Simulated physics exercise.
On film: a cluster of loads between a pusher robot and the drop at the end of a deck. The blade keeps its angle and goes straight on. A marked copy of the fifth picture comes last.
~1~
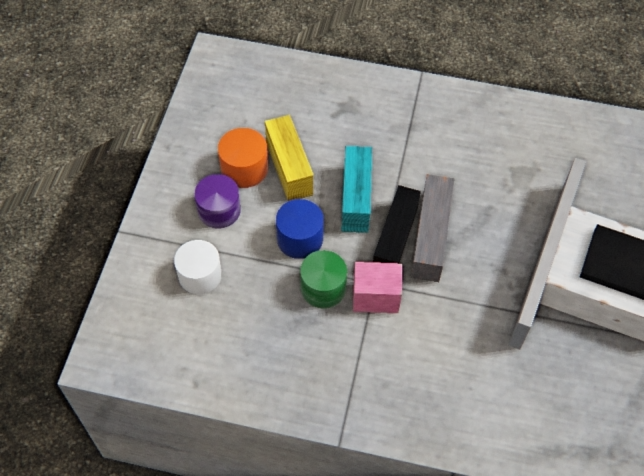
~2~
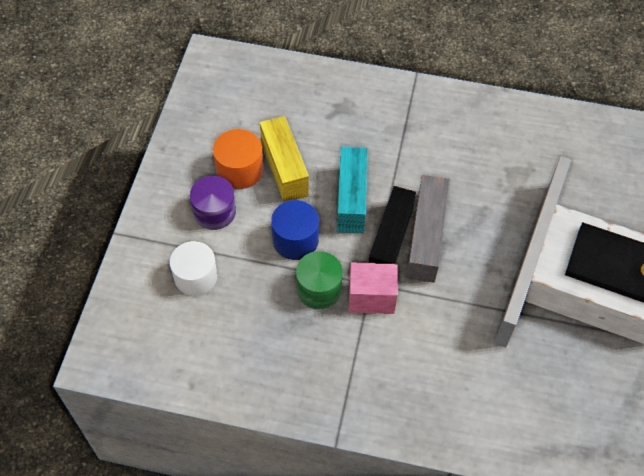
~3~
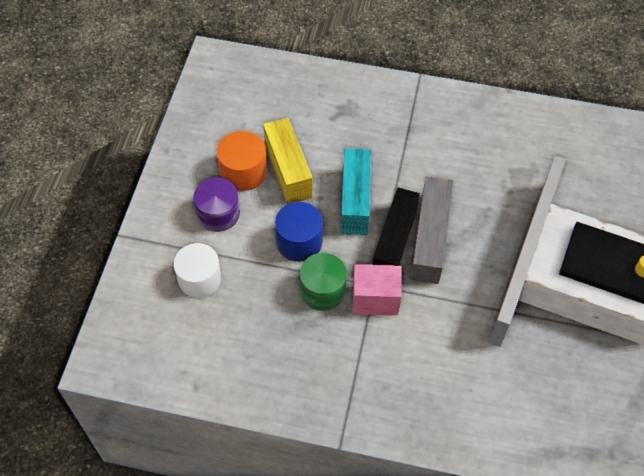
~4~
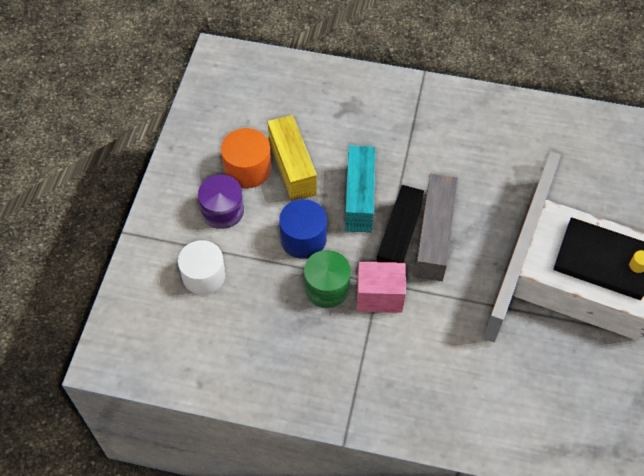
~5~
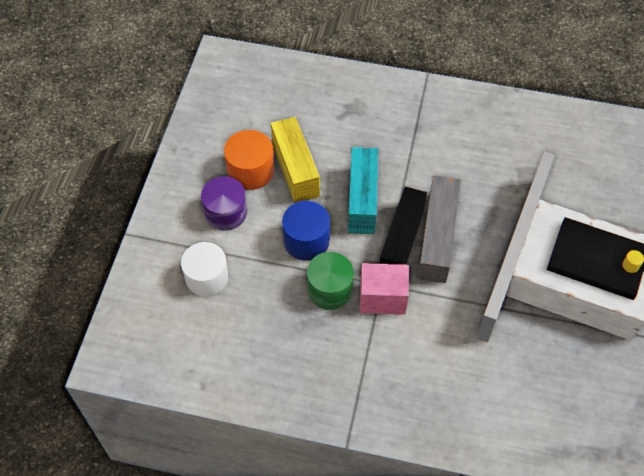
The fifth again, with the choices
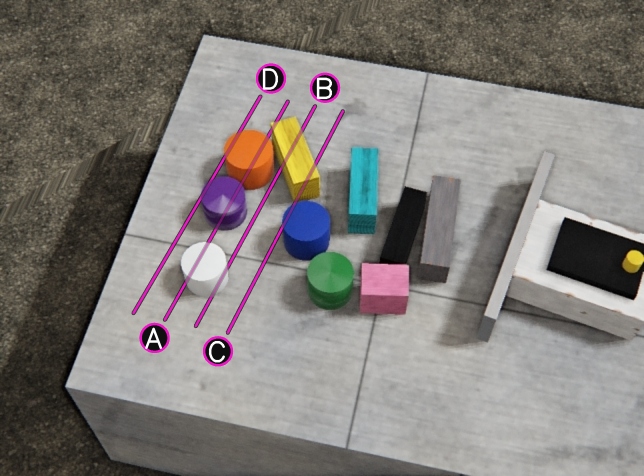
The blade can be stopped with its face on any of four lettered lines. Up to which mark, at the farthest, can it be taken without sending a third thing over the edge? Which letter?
The farthest such stop is A.
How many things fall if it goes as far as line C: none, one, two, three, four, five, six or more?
The count is none.
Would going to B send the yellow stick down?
No.
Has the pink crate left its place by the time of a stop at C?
Yes.
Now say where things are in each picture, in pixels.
In the first frame, pink crate (377, 288); yellow stick (289, 158); purple canister (218, 202).
In the second frame, robot (610, 259); turquoise stick (352, 190).
In the third frame, robot (604, 259); orange canister (242, 161).
In the fourth frame, robot (599, 254); blue canister (303, 229).
In the fifth frame, robot (592, 254); black stick (403, 233); pink crate (384, 290); yellow stick (295, 160).
On the marked copy, A at (231, 203); B at (260, 208); C at (289, 214); D at (201, 197).
Following A. Soon after the start, robot (483, 234); green canister (311, 274); pink crate (359, 277).
Later, robot (377, 214); orange canister (202, 141); purple canister (192, 187).
In the end, robot (296, 198); purple canister over the edge; orange canister over the edge; two fallen.
As for the rest, B is within the limit but short; C is within the limit but short; D drops four.
